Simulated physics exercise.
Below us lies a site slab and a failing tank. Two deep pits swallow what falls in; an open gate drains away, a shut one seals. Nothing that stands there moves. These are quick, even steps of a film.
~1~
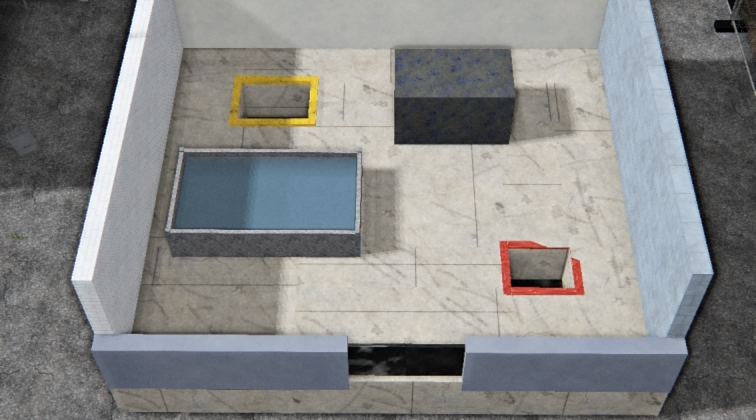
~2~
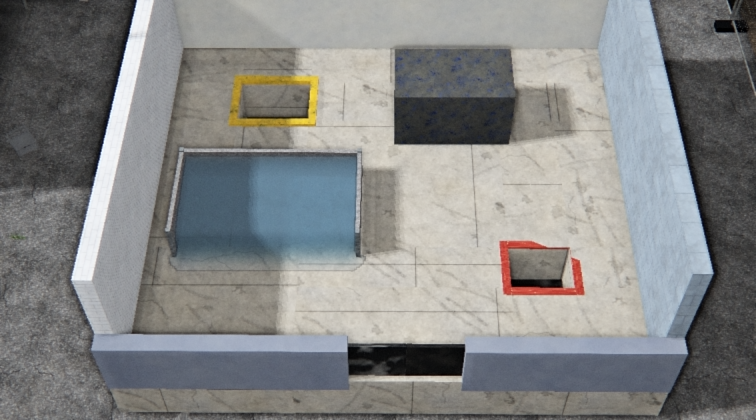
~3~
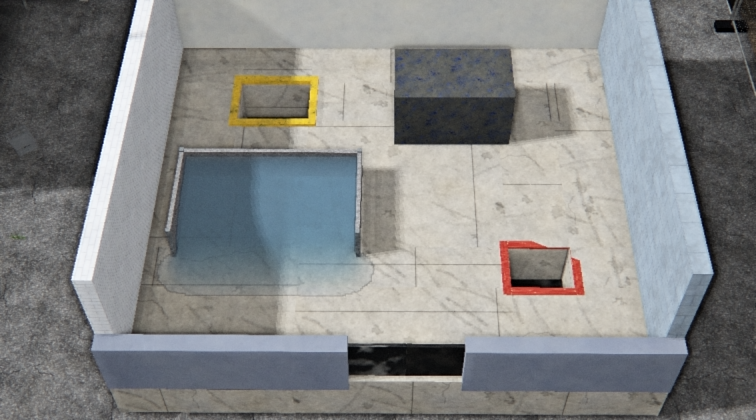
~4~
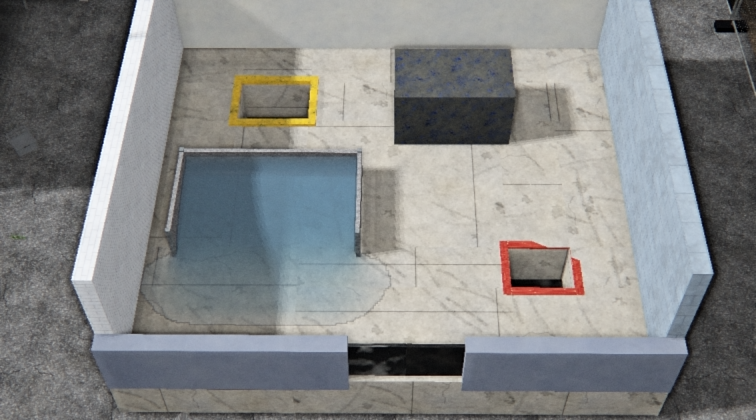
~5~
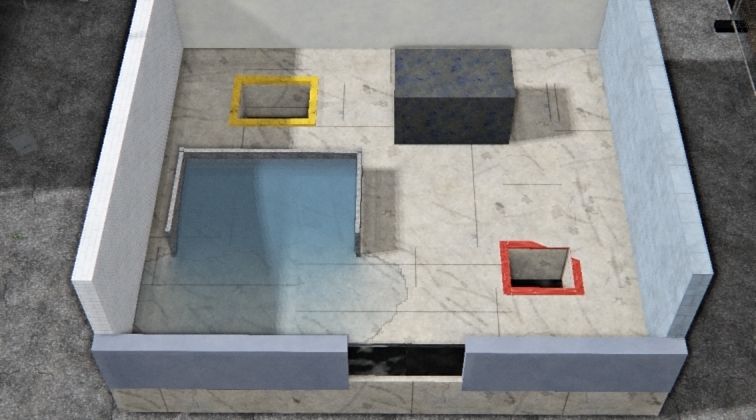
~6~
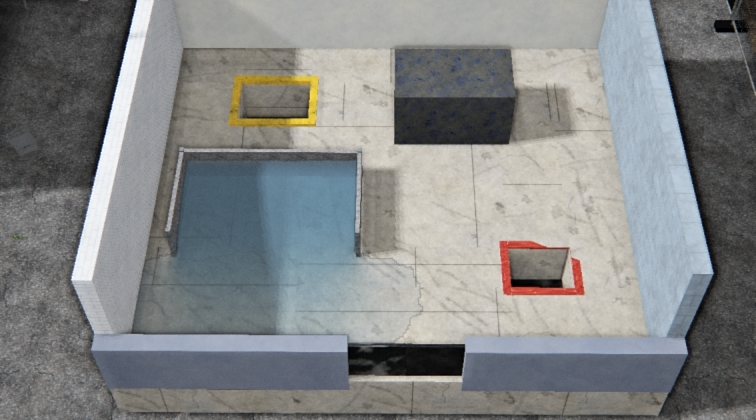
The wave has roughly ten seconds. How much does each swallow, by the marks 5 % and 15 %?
In the end: The gate takes not even 5 %; the red pit takes above 15 %; the yellow pit takes not even 5 %.
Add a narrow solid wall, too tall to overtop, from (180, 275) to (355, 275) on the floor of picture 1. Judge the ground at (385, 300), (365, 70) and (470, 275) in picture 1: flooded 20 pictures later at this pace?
In that order: Under water, free of water, awash.
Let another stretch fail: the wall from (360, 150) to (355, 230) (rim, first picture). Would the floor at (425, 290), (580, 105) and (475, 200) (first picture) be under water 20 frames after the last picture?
In that order: Covered, awash, flooded.
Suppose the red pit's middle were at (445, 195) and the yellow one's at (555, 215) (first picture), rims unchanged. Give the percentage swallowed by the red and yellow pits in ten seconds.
In per cent: Red 6, yellow 4.
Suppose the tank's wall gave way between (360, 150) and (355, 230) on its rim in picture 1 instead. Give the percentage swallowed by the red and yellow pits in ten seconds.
In per cent: Red 30, yellow 0.
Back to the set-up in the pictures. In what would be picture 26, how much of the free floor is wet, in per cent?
Near 40 in a hundred.
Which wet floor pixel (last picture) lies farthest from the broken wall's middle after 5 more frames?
Roughly at (463, 365).
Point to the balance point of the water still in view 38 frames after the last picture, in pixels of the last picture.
At about (345, 247).
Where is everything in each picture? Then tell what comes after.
The first frame shows the tank at (267, 193) is whole and still.
In the second frame, the front is at (358, 261), out from the gap at (266, 247).
In the third frame, water pours out at (266, 248) and has run to (164, 275).
In the fourth frame, water pours out at (266, 249) and has run to (374, 297).
In the fifth frame, water pours out at (266, 249) and has run to (137, 310).
In the sixth frame, water pours out at (266, 249) and has run to a hidden place.
A moment on, water covers 20 % of the floor; the gate 0 %, the red pit 0 %, the yellow pit 0 %.
Next, water covers 25 % of the floor; the gate 0 %, the red pit 0 %, the yellow pit 0 %.
Then, water covers 40 % of the floor; the gate 0 %, the red pit 2 %, the yellow pit 0 %.
Later, water covers 65 % of the floor; the gate 0 %, the red pit 9 %, the yellow pit 0 %.
In the end, water covers 90 % of the floor; the gate 0 %, the red pit 19 %, the yellow pit 0 %.
